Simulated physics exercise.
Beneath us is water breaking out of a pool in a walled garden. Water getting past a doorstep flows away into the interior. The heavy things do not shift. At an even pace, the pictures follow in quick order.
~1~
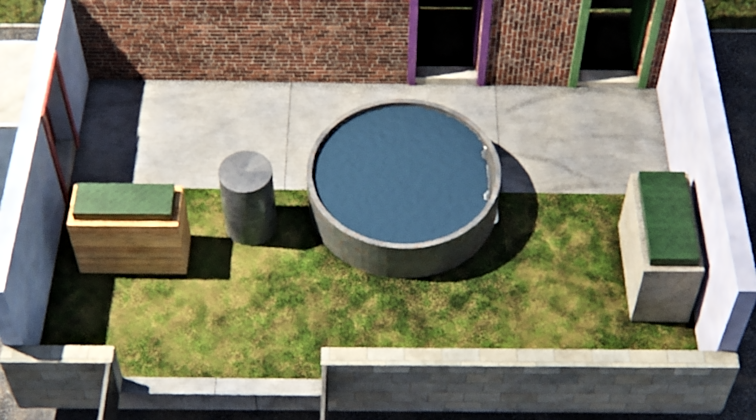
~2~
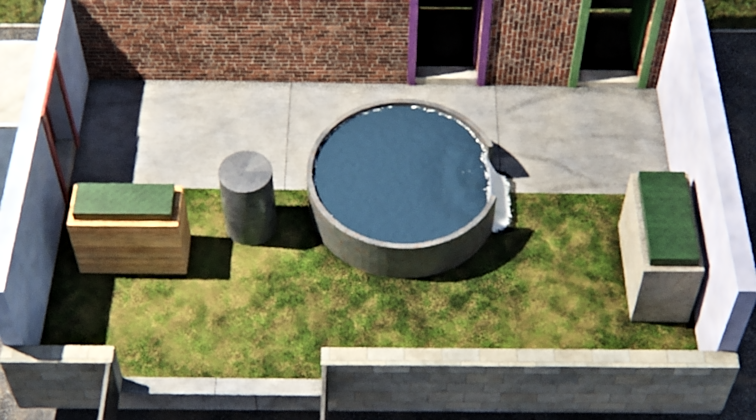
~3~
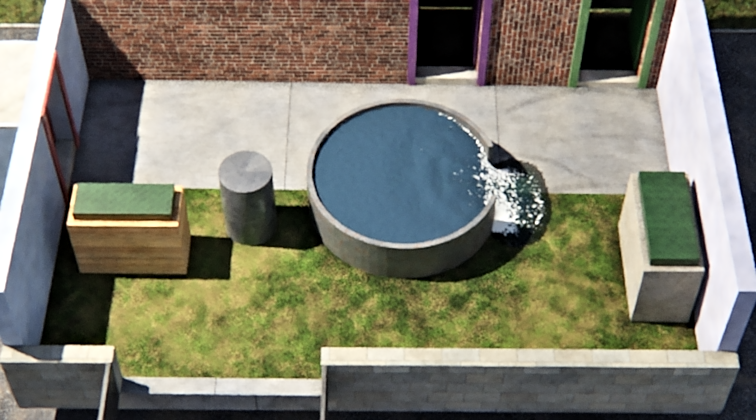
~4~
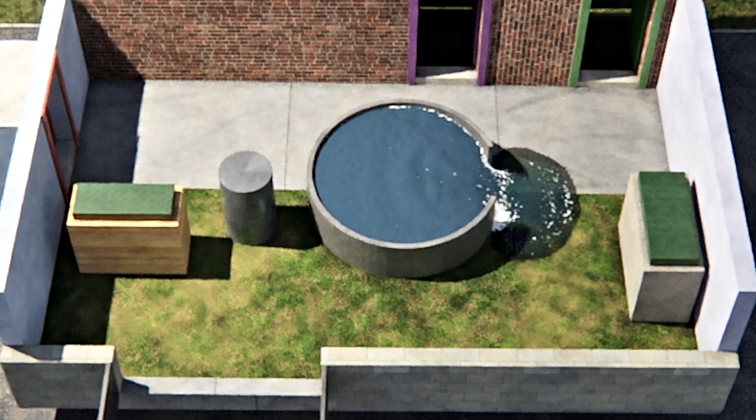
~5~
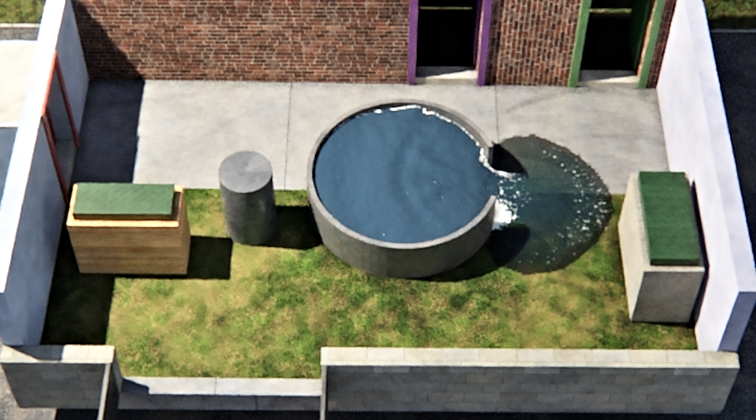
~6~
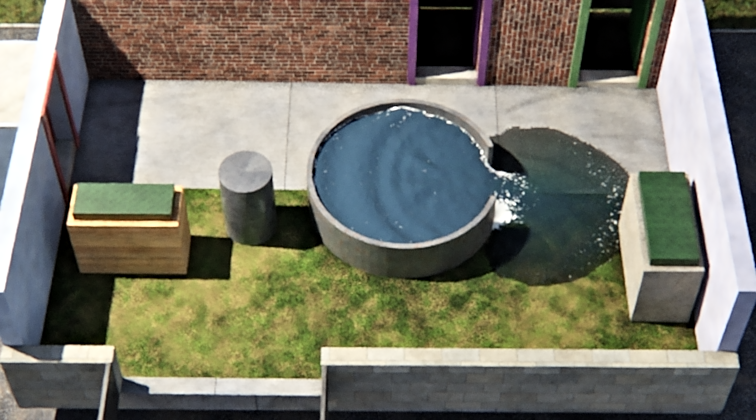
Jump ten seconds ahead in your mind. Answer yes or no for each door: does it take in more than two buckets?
Purple door: No; green door: Yes; red door: No.
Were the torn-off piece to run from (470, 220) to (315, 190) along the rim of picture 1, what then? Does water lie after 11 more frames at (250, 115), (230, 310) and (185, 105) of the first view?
One after the other: Clear, wet, not flooded.
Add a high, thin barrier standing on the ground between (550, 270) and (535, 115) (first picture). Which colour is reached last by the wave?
The last is the red one.
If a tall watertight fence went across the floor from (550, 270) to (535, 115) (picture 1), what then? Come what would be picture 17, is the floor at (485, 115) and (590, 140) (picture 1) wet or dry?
Result by location - first soaked, second parched.
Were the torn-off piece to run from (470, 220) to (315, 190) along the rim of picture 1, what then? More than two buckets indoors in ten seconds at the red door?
In that case red comes in lower.
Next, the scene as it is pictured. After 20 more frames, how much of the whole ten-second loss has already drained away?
Around 30 %.
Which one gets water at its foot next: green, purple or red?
It would be the green one.
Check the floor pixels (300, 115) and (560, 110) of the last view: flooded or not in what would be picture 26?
The first spot is bone-dry and the second inundated.
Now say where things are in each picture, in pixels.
The round pool at (404, 174) is whole and still, in the first frame.
The front is at (500, 176), out from the gap at (493, 194), in the second frame.
Water pours out at (493, 194) and has run to (525, 167), in the third frame.
Water pours out at (493, 194) and has run to (565, 177), in the fourth frame.
The front is at (600, 188), out from the gap at (493, 194), in the fifth frame.
Water pours out at (493, 193) and has run to a hidden place, in the sixth frame.
A moment on, water covers 20 % of the floor; the purple door not reached, the green door not reached, the red door not reached.
Next, water covers 25 % of the floor; the purple door not reached, the green door under two buckets in, the red door not reached.
Then, water covers 35 % of the floor; the purple door not reached, the green door far over two buckets in, the red door not reached.
Later, water covers 55 % of the floor; the purple door wet at the sill, nothing in, the green door far over two buckets in, the red door not reached.
In the end, water covers 85 % of the floor; the purple door wet at the sill, nothing in, the green door far over two buckets in, the red door wet at the sill, nothing in.
